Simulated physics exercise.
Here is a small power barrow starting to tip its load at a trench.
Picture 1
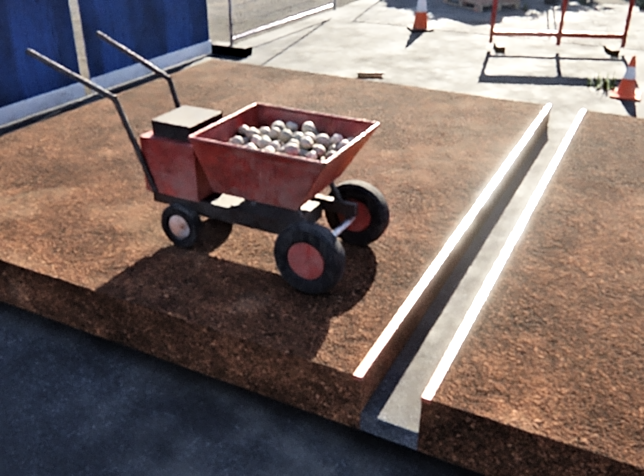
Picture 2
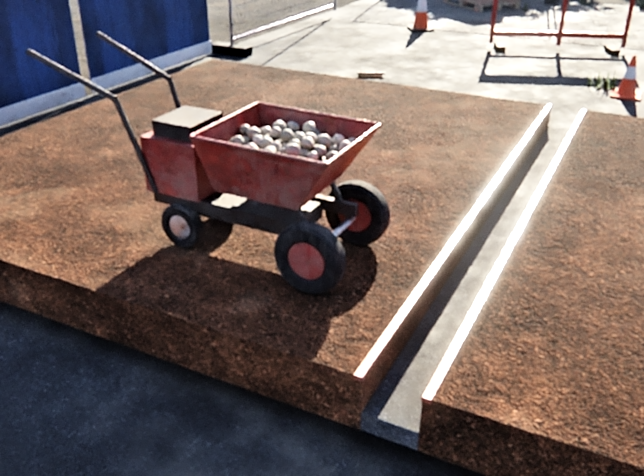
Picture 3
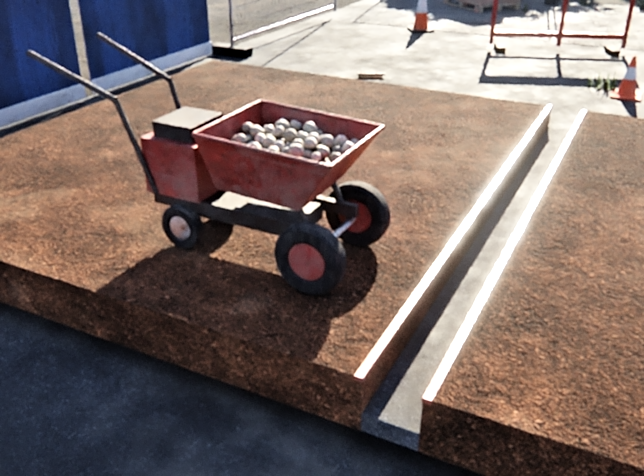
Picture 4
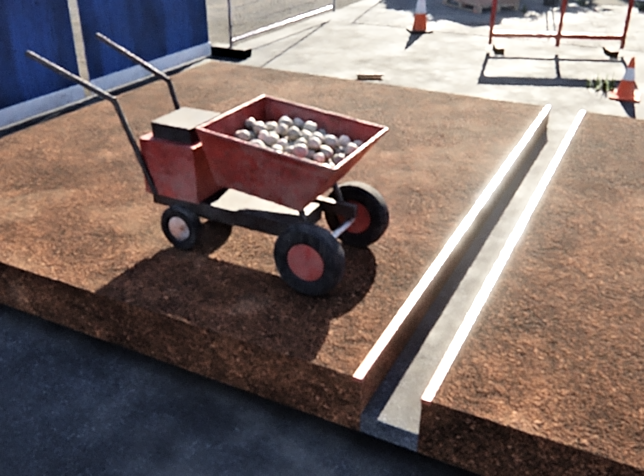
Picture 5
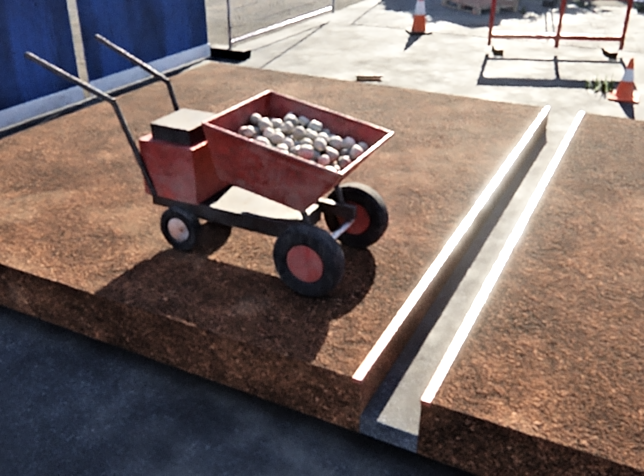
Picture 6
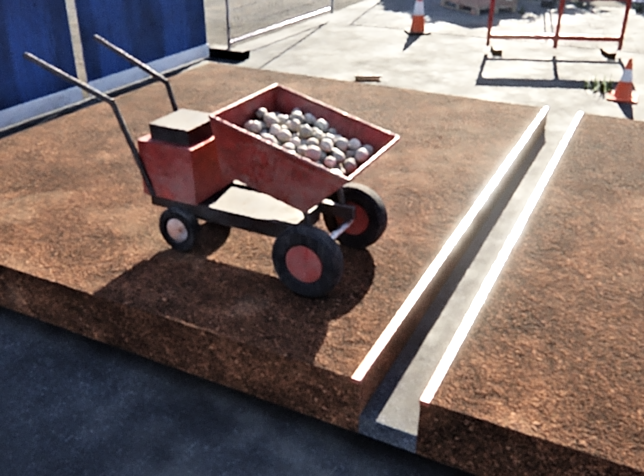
To begin with, a small red power barrow loaded with pale, rounded pebbles sits still on brown ground beside a narrow trench, its skip level. Then the skip slowly tilts a little forward to the right, its back end lifting while the wheels and handles stay in place.
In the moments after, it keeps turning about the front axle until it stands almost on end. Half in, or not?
The trench ends with over half of it.
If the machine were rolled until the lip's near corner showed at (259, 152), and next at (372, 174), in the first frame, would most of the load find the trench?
One: Less than half. Two: Below a half.
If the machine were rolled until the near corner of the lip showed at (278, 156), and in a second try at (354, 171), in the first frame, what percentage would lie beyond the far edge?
About 0 and 50 per cent.
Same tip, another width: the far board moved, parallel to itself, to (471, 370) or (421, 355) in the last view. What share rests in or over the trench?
In turn 100 and 50 in a hundred.
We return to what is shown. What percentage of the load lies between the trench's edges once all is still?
Roughly 80 in a hundred.
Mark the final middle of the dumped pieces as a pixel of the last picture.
Roughly at (453, 309).
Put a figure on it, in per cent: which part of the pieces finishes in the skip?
It comes to 0 per cent or so.
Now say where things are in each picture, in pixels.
Lip of the skip at (324, 165), level; top of the load at (286, 137), river pebbles; first edge of the trench at (383, 340); far edge at (447, 359), the trench under half as wide as the skip, and about half as deep as wide, in the first picture.
Lip of the skip at (326, 165), level; top of the load at (287, 136), in the second picture.
Lip of the skip at (330, 167), tipped barely; top of the load at (290, 136), in the third picture.
Lip of the skip at (334, 171), tipped a little; top of the load at (272, 142), in the fourth picture.
Lip of the skip at (341, 176), tipped a little; top of the load at (277, 136), in the fifth picture.
Lip of the skip at (348, 181), tipped a little; top of the load at (283, 132); first edge of the trench at (381, 343); far edge at (446, 362), in the sixth picture.
Soon, skip tipped steeply; all in the skip.
A while on, skip tipped right over; most in the skip; a small part in or heaped over the trench; a stray few beyond it; a small part falling.
Towards the end, skip tipped right over; about a quarter in the skip; about two thirds in or heaped over the trench; about a quarter beyond it.
Finally, skip tipped right over; most in or heaped over the trench; about a quarter beyond it.
